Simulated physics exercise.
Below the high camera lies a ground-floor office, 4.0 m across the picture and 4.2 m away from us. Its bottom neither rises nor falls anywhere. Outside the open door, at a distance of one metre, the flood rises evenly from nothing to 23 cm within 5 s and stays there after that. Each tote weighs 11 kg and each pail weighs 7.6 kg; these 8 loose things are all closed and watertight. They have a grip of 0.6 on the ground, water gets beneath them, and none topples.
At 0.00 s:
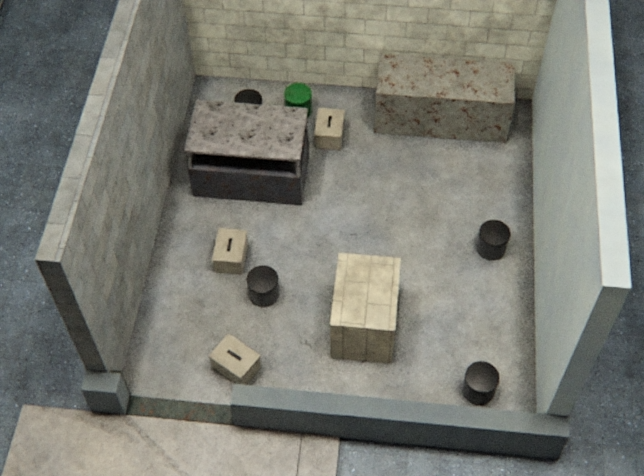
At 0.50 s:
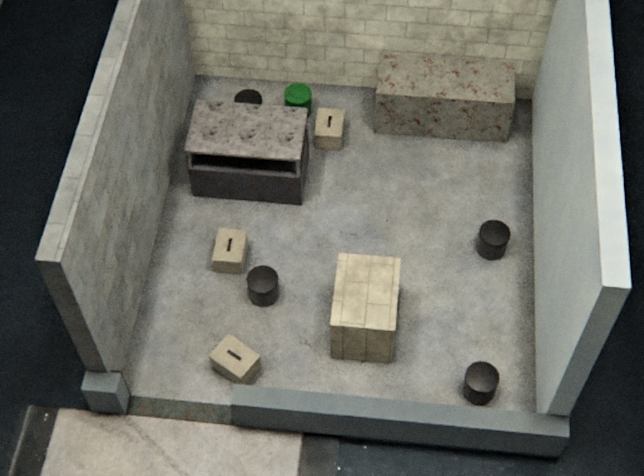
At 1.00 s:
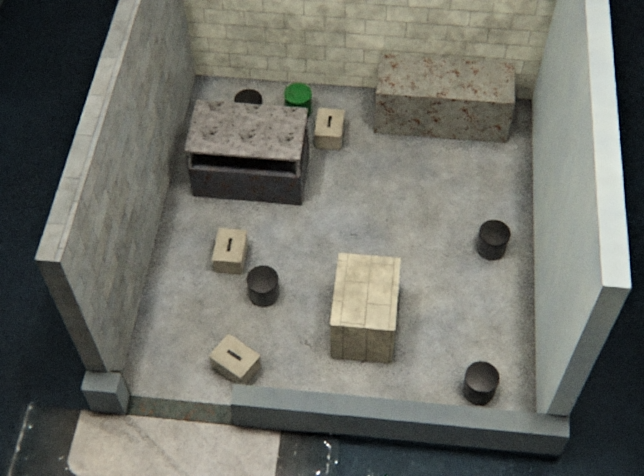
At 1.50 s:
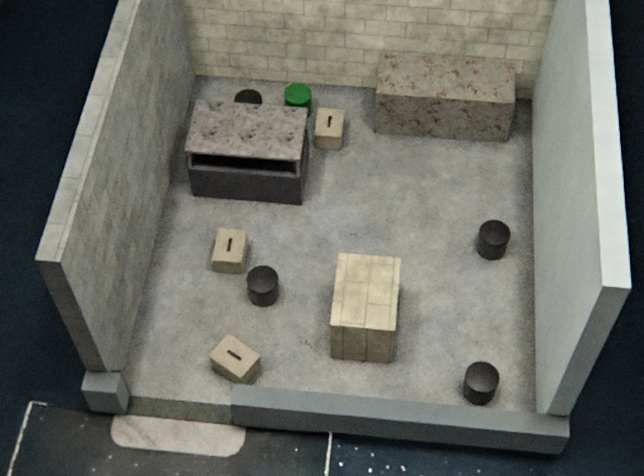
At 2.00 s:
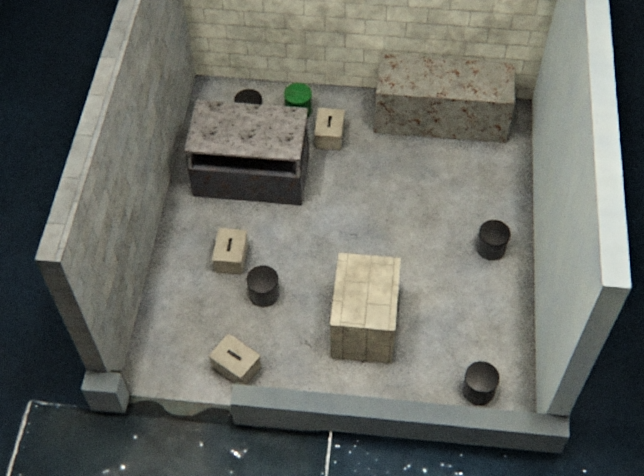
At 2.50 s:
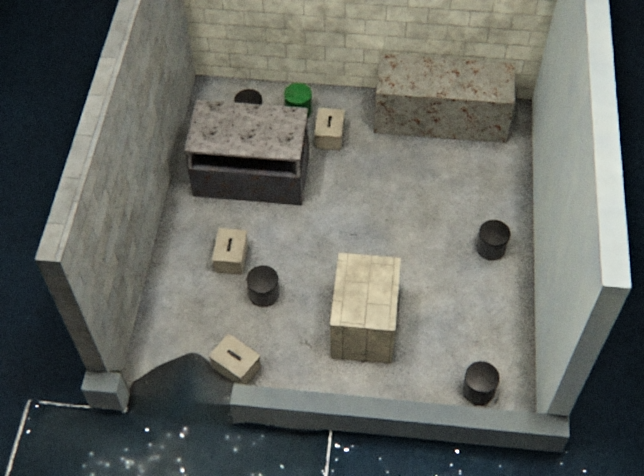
Dark water spreads outside the open doorway and creeps just inside the still, furnished room.
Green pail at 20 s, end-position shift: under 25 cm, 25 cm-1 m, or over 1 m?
Prediction: It relocates a short stretch.
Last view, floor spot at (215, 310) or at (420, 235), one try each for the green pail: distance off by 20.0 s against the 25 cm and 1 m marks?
A long trip, then a small shift.
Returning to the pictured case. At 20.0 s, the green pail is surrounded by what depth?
I'd say around 18 cm.
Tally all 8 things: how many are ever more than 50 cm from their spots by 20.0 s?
8 in all.
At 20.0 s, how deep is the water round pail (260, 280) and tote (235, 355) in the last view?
First about 18 cm, second about 16 cm.
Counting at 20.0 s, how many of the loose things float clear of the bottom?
At that moment it comes to 8.
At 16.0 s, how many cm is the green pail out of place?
I'd put it at around 80 cm.
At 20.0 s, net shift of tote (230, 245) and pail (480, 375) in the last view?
The first is 140 cm from its start, the second 20 cm.
After 4.0 s the green pail is near (298, 93), 0.0 m from its start, aground; 0 afloat.
After 9.0 s the green pail is near (298, 93), 0.0 m from its start, aground; 0 afloat.
After 16.0 s the green pail is near (364, 83), 0.8 m from its start, afloat; 7 afloat.
After 20.0 s the green pail is near (255, 87), 0.5 m from its start, afloat; 8 afloat.
